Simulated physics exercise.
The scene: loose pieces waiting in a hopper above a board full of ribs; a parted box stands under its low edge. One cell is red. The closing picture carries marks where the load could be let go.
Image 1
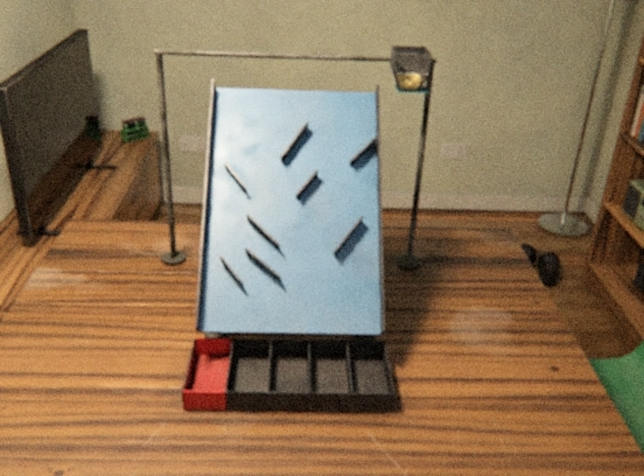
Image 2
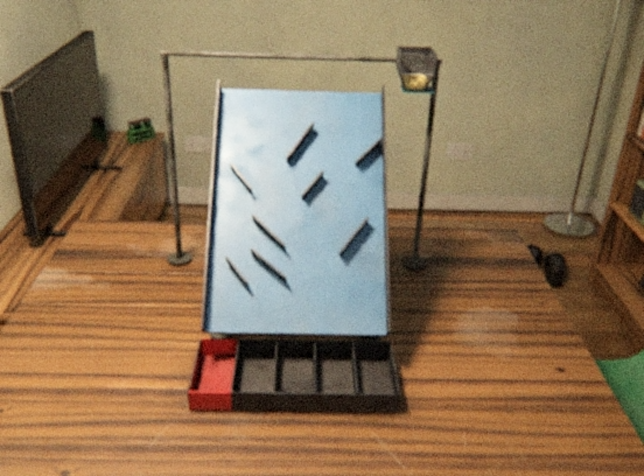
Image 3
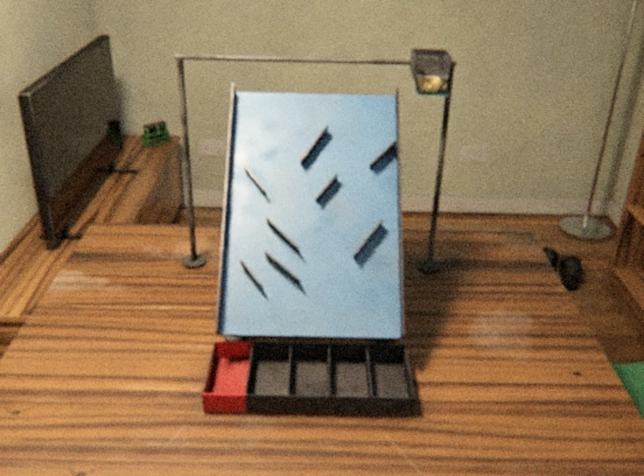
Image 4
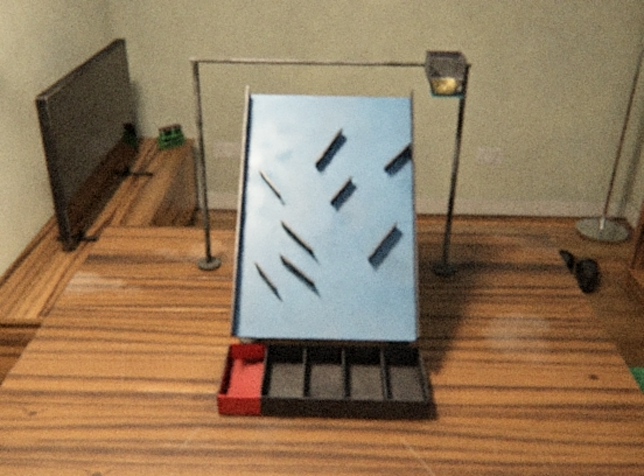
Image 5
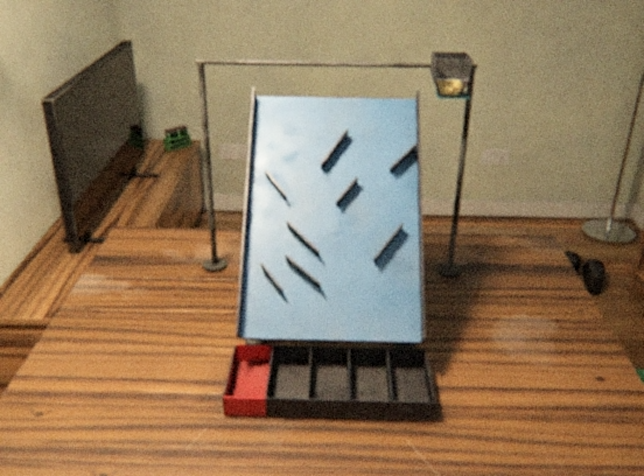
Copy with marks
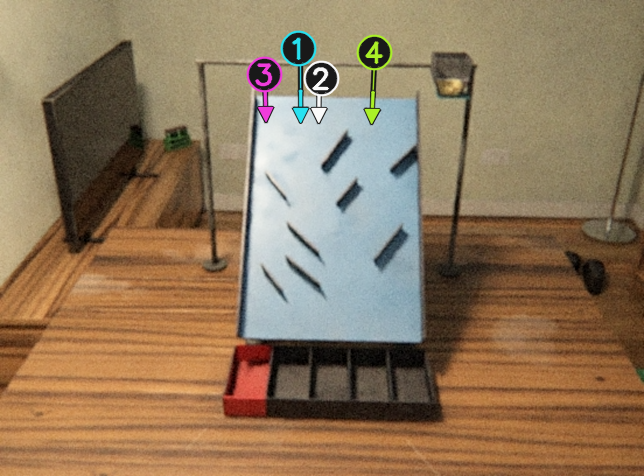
A tilted blue board with dark ribs above a tray with one red cell, shifting slightly right in view, nothing else moving.
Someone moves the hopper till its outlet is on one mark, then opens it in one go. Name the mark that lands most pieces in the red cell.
I would pick mark 3.
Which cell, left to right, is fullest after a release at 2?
The fourth.
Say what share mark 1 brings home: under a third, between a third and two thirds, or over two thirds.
Under a third.
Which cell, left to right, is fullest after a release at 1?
The fourth from the left.
On the marked copy, mark 1 meets the board at (300, 117); mark 2 meets the board at (318, 117); mark 3 meets the board at (265, 116); mark 4 meets the board at (371, 118).
If 1 is chosen, just a few in the red cell, the larger part in other cells, about a tenth outside the box.
If 2 is chosen, just a few in the red cell, almost all in other cells, just a few outside the box.
If 3 is chosen, roughly half in the red cell, roughly a third in other cells, about a tenth outside the box.
If 4 is chosen, not one piece in the red cell, the larger part in other cells, about a tenth outside the box.
